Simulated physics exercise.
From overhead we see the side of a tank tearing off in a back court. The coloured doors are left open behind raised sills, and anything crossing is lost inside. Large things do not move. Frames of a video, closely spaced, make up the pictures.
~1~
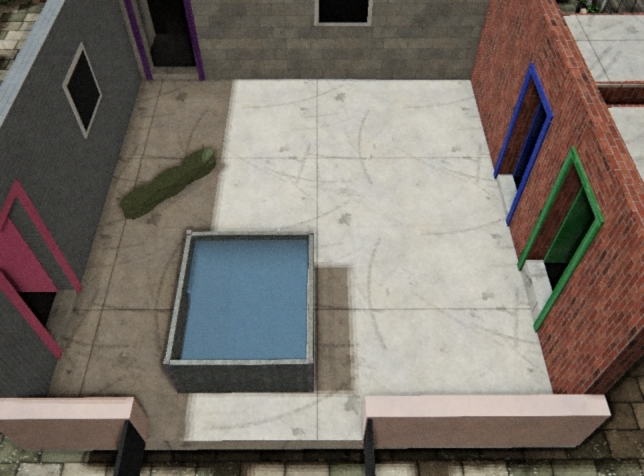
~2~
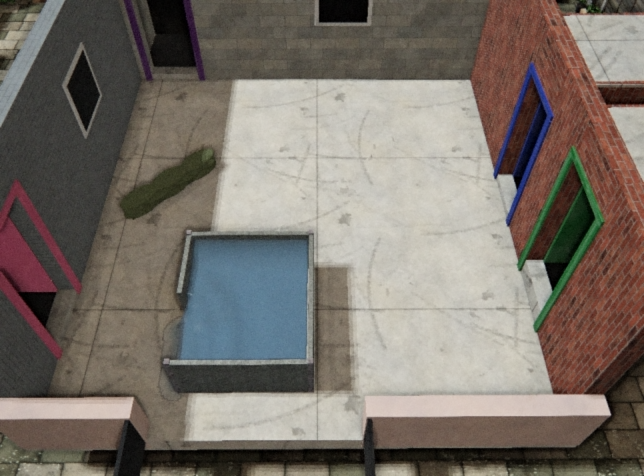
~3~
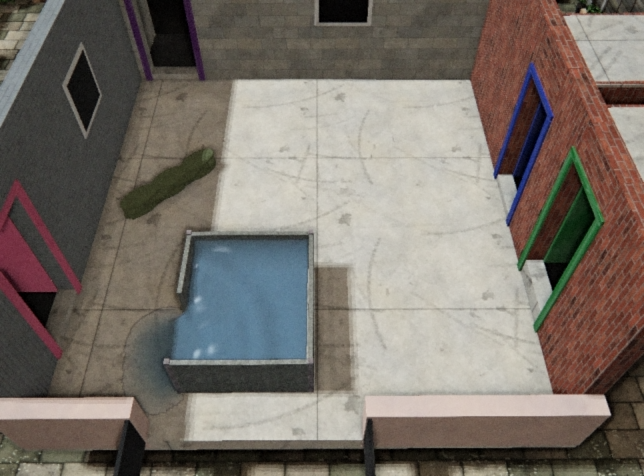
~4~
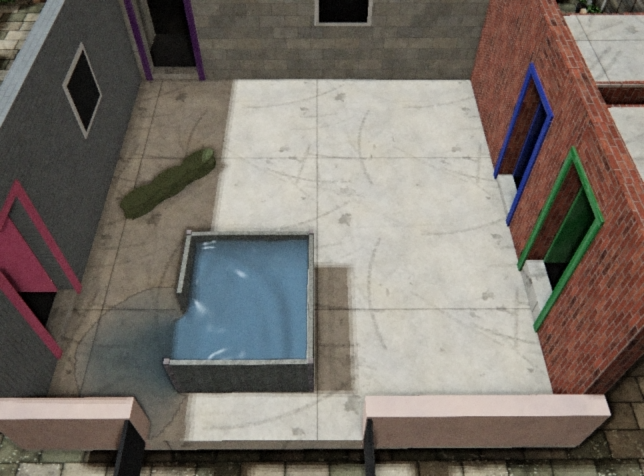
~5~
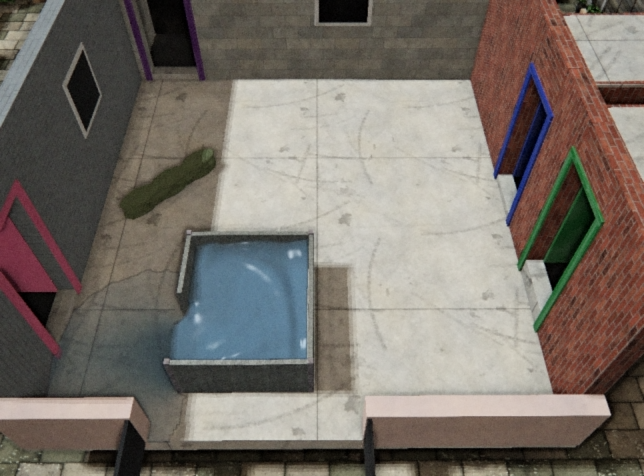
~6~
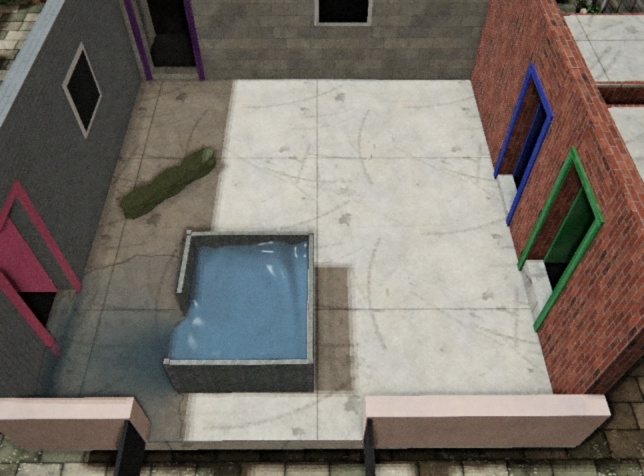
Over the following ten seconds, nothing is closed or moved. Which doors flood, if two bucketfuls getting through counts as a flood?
The purple door does not flood; the pink door floods; the green door does not flood; the blue door does not flood.
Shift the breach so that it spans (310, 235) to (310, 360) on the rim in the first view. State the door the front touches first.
It's the green one.
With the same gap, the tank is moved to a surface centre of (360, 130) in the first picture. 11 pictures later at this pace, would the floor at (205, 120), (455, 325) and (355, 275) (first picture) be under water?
In that order: Reached by the flood, not reached, not reached.
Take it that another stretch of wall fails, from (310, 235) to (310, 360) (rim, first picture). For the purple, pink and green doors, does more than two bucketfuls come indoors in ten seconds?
Result: Purple door misses it, pink door misses it, green door tops it.
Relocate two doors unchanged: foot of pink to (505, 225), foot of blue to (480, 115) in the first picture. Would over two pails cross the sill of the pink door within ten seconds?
The pink one does not overflow.
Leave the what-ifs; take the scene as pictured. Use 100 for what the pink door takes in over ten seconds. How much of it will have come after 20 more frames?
My estimate is close to 85 per cent.
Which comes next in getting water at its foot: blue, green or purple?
First comes the purple door.
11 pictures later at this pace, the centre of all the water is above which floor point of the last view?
Centre point: Around (182, 327).
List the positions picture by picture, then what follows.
The first frame shows the tank at (246, 296) is whole and still.
In the second frame, water pours out at (185, 347) and has run to (177, 397).
In the third frame, water pours out at (185, 348) and has run to (145, 322).
In the fourth frame, the front is at (87, 341), out from the gap at (185, 348).
In the fifth frame, water pours out at (185, 348) and has run to (48, 397).
In the sixth frame, the front is at (83, 282), out from the gap at (185, 348).
A moment on, water covers 10 % of the floor; the purple door not reached, the pink door over two buckets in, the green door not reached, the blue door not reached.
Next, water covers 15 % of the floor; the purple door not reached, the pink door far over two buckets in, the green door not reached, the blue door not reached.
Then, water covers 35 % of the floor; the purple door wet at the sill, nothing in, the pink door far over two buckets in, the green door not reached, the blue door not reached.
Later, water covers 75 % of the floor; the purple door under two buckets in, the pink door far over two buckets in, the green door not reached, the blue door not reached.
In the end, water covers 80 % of the floor; the purple door under two buckets in, the pink door far over two buckets in, the green door wet at the sill, nothing in, the blue door wet at the sill, nothing in.
